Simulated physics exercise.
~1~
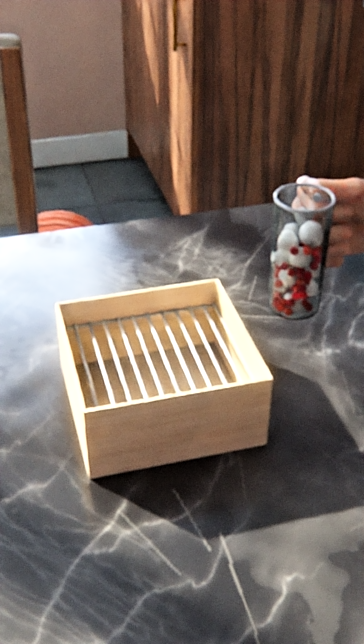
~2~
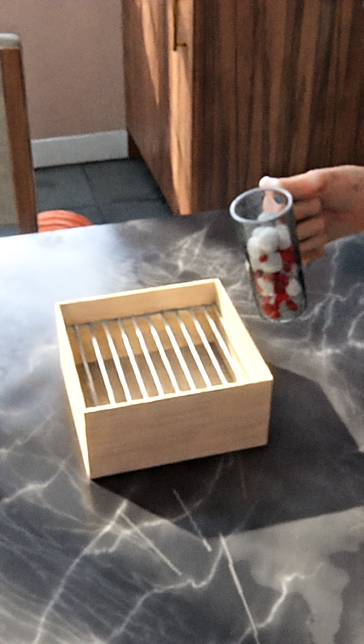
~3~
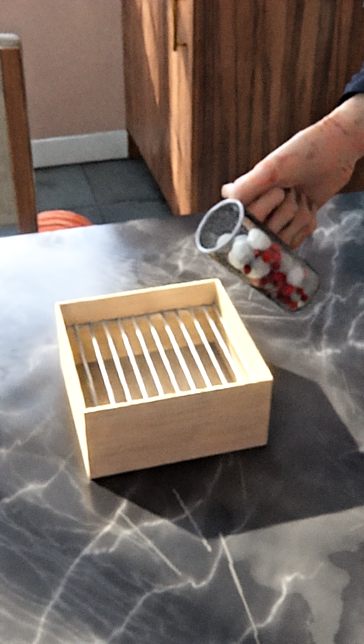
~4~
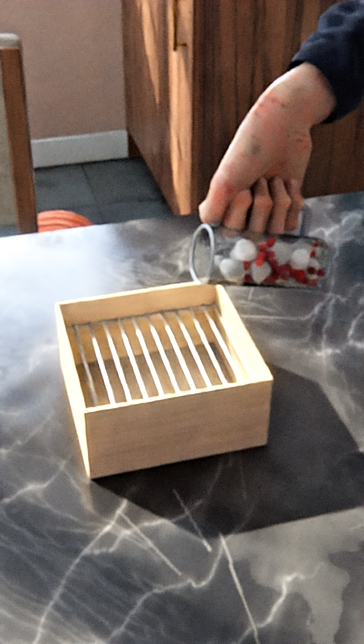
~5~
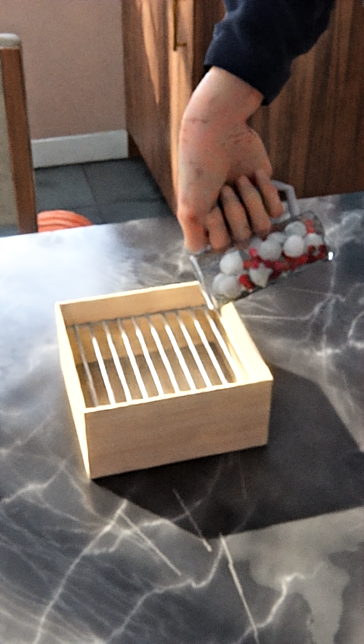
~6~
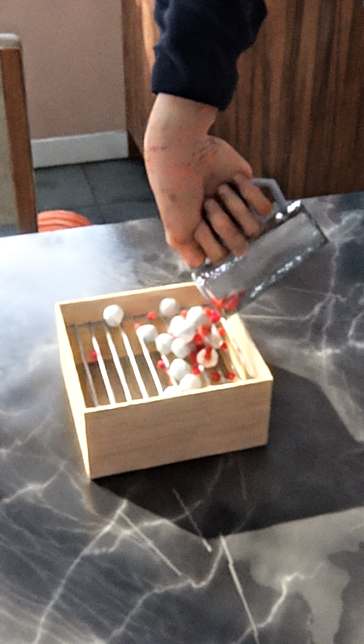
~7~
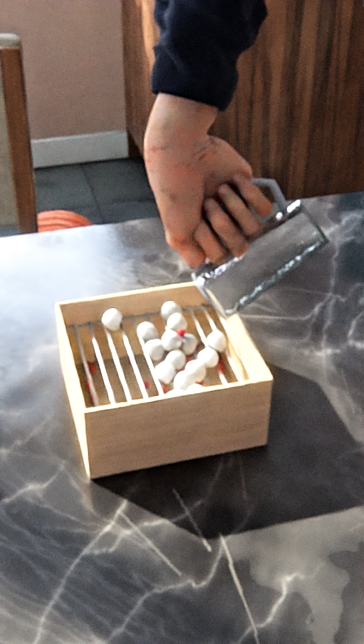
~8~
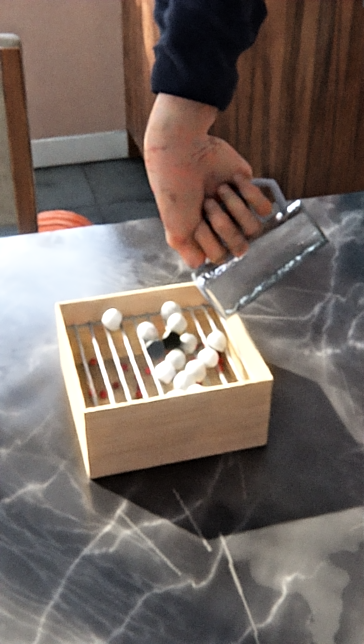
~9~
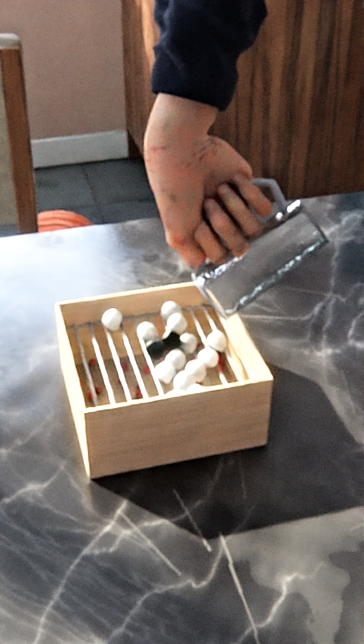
The clip shows a hand lifting a clear cup of red and white pieces and tipping it over a wooden box with a wire rack. The pieces tumble out, the red ones fall between the wires, and the white balls stay resting on top.
